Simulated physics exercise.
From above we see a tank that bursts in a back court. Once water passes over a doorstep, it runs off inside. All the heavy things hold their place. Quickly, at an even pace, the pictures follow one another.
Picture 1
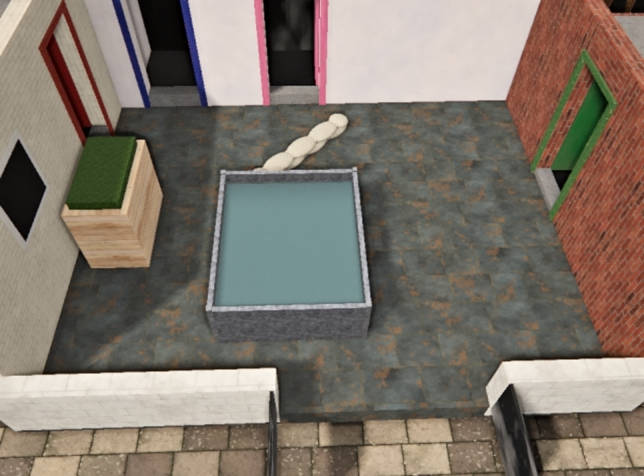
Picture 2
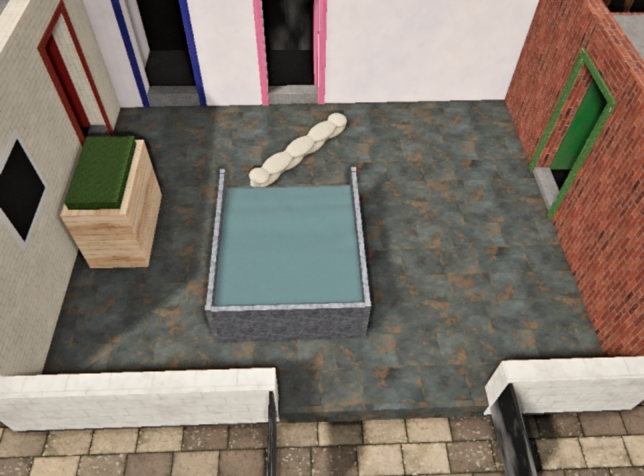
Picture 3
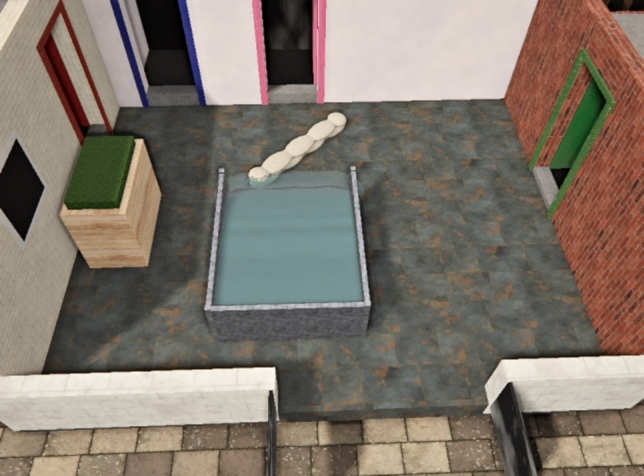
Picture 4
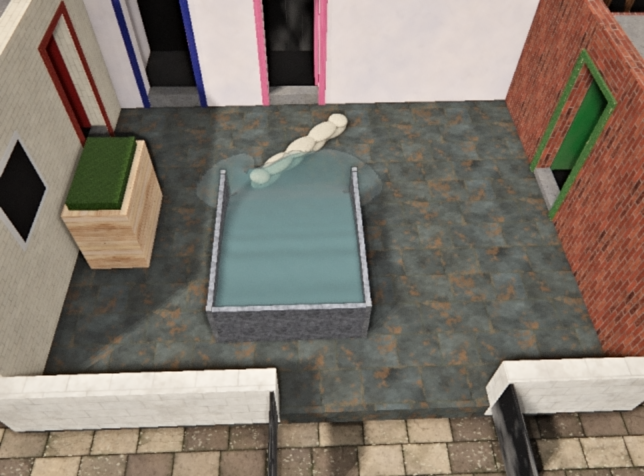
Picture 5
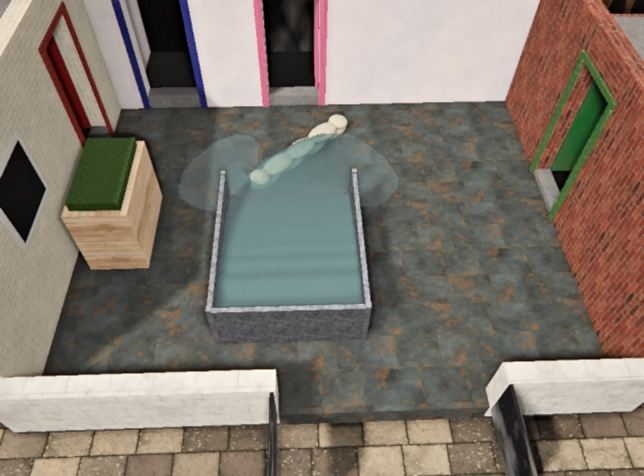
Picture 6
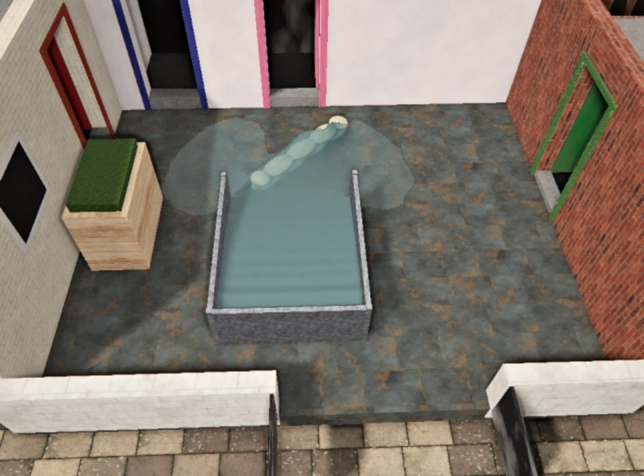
A stone-sided tank of water stood in a walled court until its far side vanished, and the water poured out through the gap, fanning left and right and spreading over a pale, twisted, rope-like barrier.
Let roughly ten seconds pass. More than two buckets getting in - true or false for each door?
Blue door: False; green door: False; red door: False; pink door: False.
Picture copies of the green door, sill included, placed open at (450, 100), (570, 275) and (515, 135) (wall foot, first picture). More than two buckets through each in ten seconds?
First crosses the line, second stays short of it, third crosses the line.
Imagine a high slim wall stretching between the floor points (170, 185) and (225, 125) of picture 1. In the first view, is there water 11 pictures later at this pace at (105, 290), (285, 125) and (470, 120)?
Log, spots one to three: Spared; swamped; swamped.
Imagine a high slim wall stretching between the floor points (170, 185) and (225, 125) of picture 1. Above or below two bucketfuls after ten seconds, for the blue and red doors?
Outcome - blue door: Never reaches it; red door: Never reaches it.
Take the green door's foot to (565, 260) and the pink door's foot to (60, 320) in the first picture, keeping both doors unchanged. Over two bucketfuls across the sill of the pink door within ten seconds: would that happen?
Note - pink: Comes out below.
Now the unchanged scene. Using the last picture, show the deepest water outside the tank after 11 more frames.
At about (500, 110).
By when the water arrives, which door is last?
My answer: The green one.
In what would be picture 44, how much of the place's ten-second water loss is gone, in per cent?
Roughly 15 %.
A moment on, water covers 35 % of the floor; the blue door wet at the sill, nothing in, the green door not reached, the red door not reached, the pink door wet at the sill, nothing in.
Next, water covers 45 % of the floor; the blue door wet at the sill, nothing in, the green door not reached, the red door wet at the sill, nothing in, the pink door wet at the sill, nothing in.
Then, water covers 55 % of the floor; the blue door wet at the sill, nothing in, the green door wet at the sill, nothing in, the red door wet at the sill, nothing in, the pink door wet at the sill, nothing in.
Later, water covers 90 % of the floor; the blue door wet at the sill, nothing in, the green door under two buckets in, the red door wet at the sill, nothing in, the pink door wet at the sill, nothing in.
In the end, water covers 95 % of the floor; the blue door wet at the sill, nothing in, the green door under two buckets in, the red door wet at the sill, nothing in, the pink door wet at the sill, nothing in.
